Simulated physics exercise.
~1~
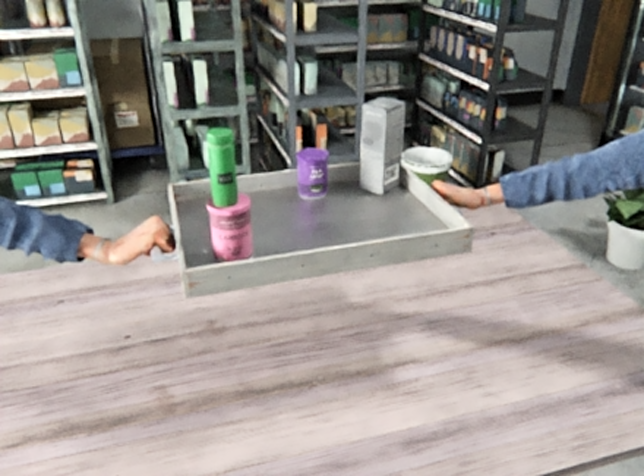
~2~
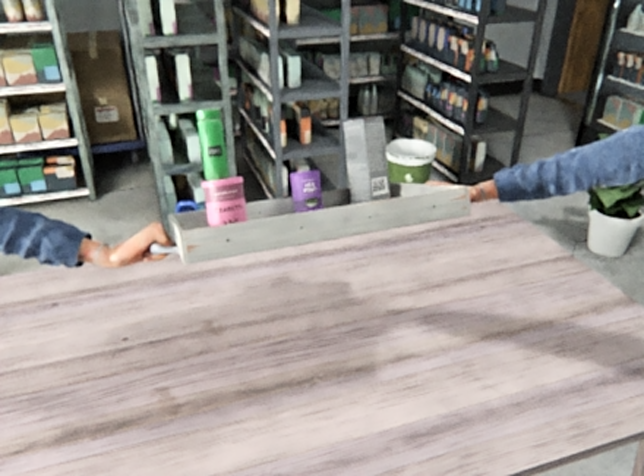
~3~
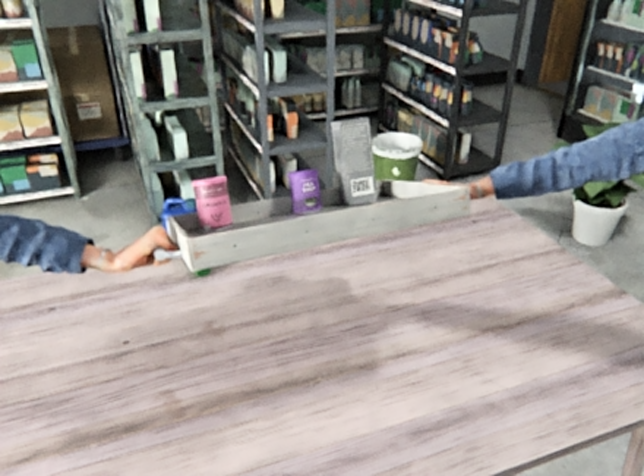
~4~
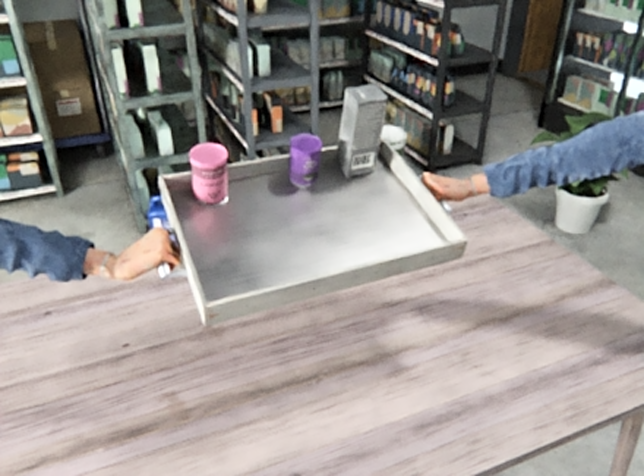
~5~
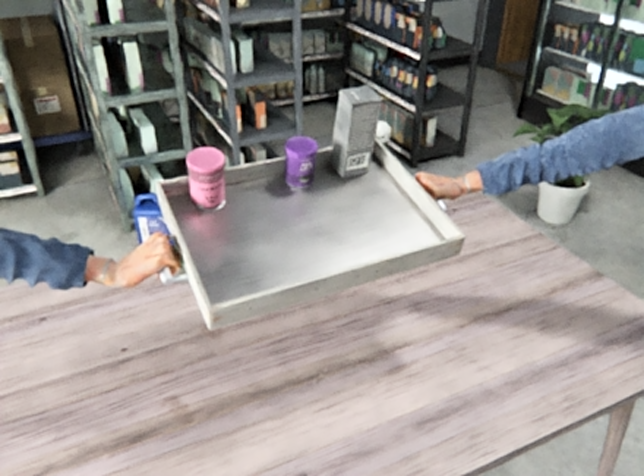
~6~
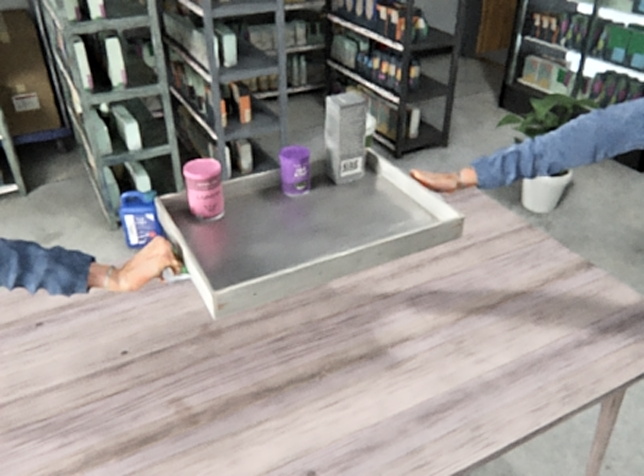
Tray held in two hands tipping away then back, green shaker toppling off while pink tin, purple tin and carton stay upright.
